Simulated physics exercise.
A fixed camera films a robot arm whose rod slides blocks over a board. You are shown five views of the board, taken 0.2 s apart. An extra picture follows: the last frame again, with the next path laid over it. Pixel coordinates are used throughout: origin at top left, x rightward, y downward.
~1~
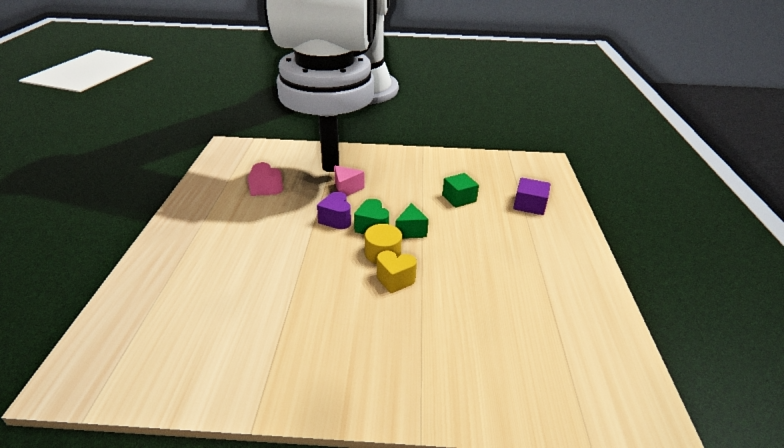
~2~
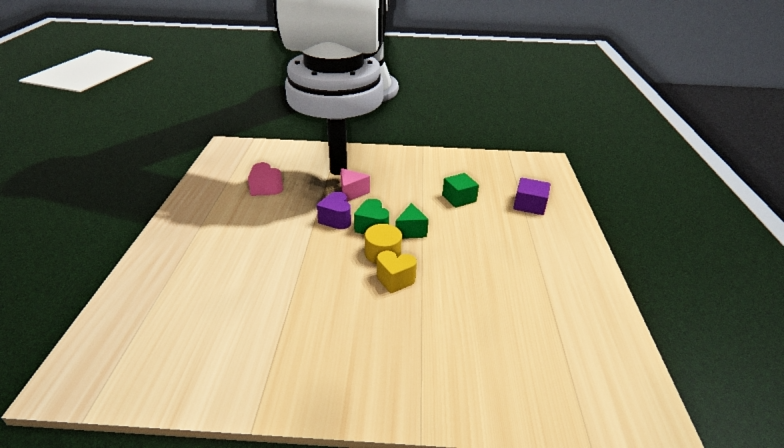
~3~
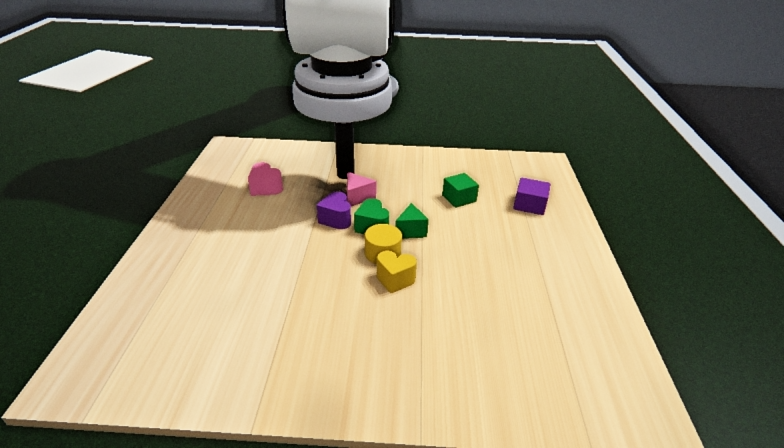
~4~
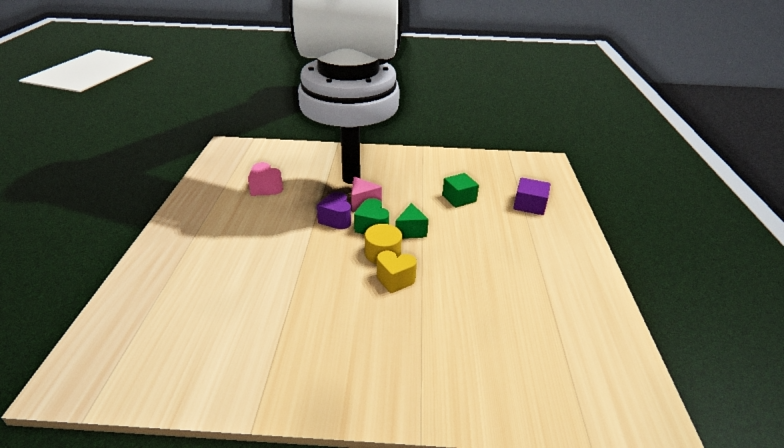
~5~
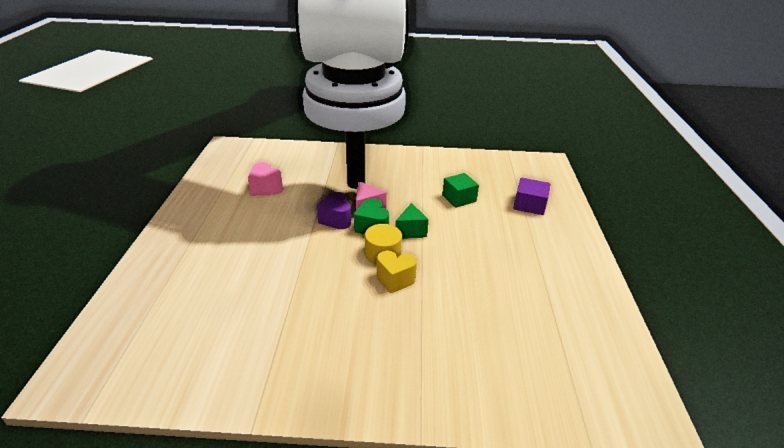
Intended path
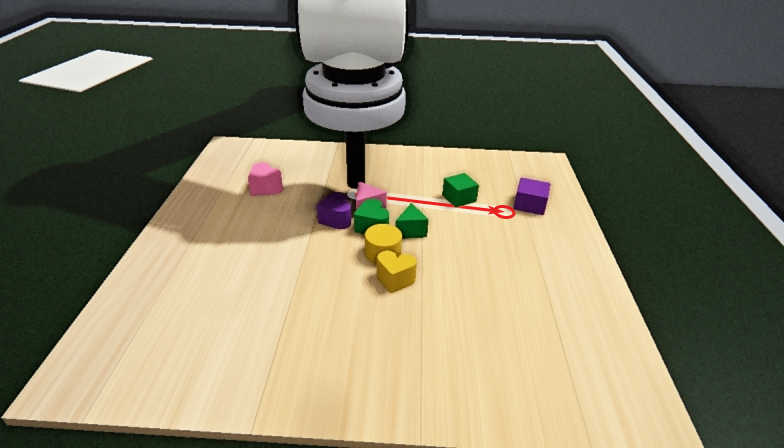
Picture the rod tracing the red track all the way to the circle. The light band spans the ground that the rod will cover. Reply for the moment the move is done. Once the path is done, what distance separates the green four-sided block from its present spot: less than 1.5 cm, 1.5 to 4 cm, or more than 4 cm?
The 1.5 to 4 cm band.
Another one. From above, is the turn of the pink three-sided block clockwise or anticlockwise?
It goes clockwise.
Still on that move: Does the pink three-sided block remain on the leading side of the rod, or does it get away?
It comes off the rod's front.
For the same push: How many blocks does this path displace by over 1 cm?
The answer is two blocks.
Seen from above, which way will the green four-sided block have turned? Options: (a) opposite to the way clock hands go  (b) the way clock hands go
The correct letter is a.
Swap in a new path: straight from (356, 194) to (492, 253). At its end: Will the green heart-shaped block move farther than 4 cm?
It seems not.
The line goes straight from (356, 194) to (504, 212).
What follows on the original path. One third of the way, rod (406, 190); pink three-sided block (379, 194), turned 65° clockwise; green heart-shaped block (373, 211).
Two thirds of the way, rod (456, 196); pink three-sided block (379, 194), turned 65° clockwise; green heart-shaped block (373, 211); green four-sided block (470, 180), turned 25° anticlockwise.
At the end, rod (506, 202); pink three-sided block (379, 194), turned 65° clockwise; green heart-shaped block (373, 211); green four-sided block (477, 178), turned 50° anticlockwise; purple four-sided block unmoved.
